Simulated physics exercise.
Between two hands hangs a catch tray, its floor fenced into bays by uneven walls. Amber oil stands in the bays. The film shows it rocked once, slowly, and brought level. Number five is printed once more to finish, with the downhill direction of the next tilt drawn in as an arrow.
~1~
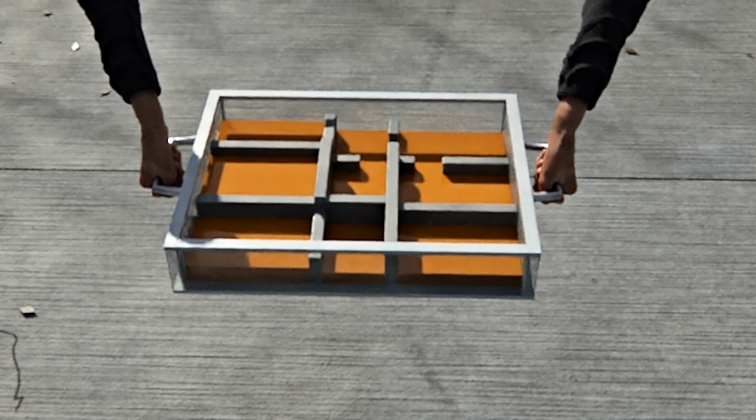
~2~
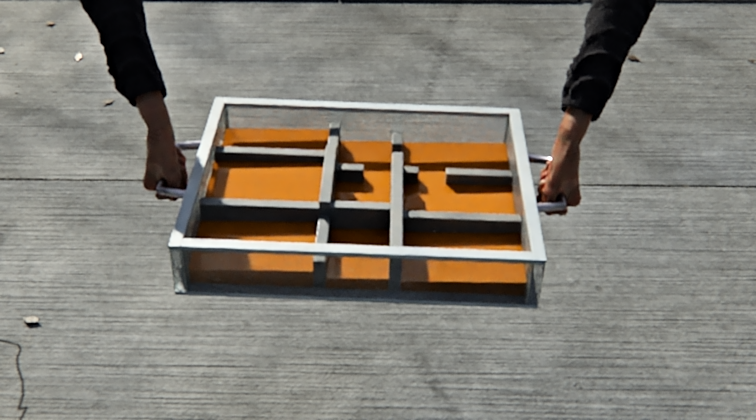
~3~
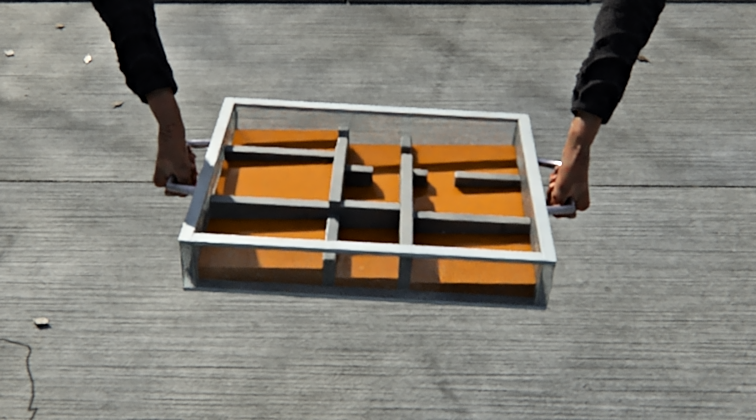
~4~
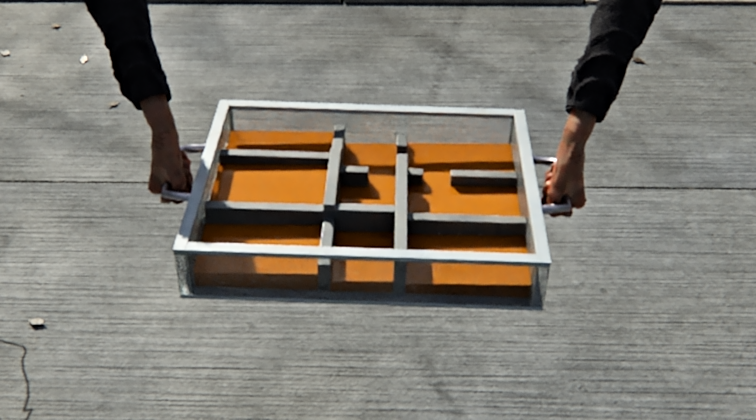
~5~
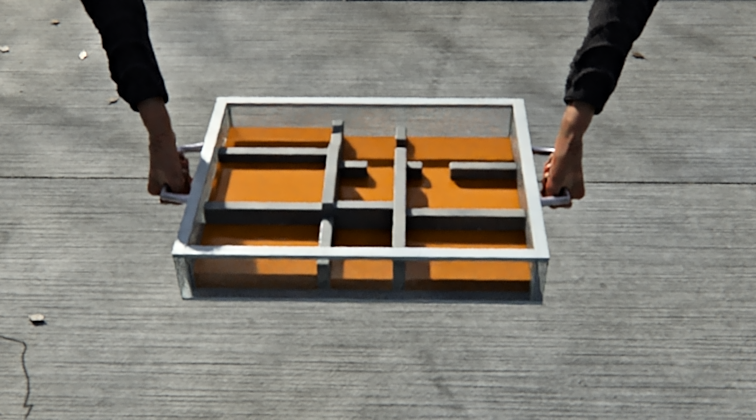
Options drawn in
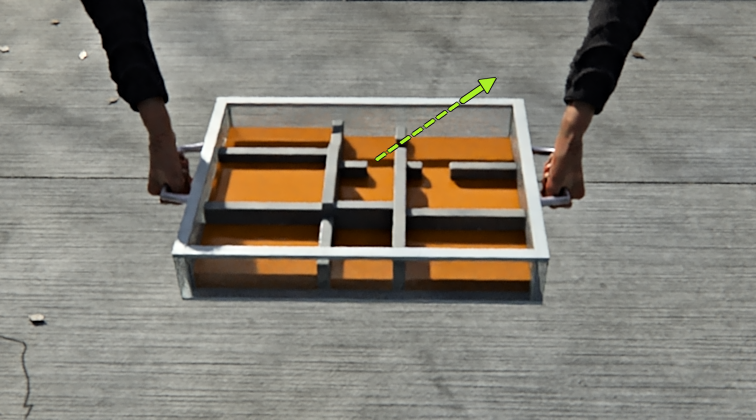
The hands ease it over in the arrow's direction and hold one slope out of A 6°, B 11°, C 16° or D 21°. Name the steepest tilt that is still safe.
Use tilt C.
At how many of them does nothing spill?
Three of the four.
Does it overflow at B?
No.
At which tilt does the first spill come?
That is tilt D.
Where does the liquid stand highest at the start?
It is the centre left one.
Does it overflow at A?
No.
The arrow ends at (490, 81).
For tilt A, nothing spills; the centre left bay holds the most.
For tilt B, nothing spills; the centre left bay holds the most.
For tilt C, nothing spills; the centre left bay holds the most.
For tilt D, about 5 % goes over the rim.
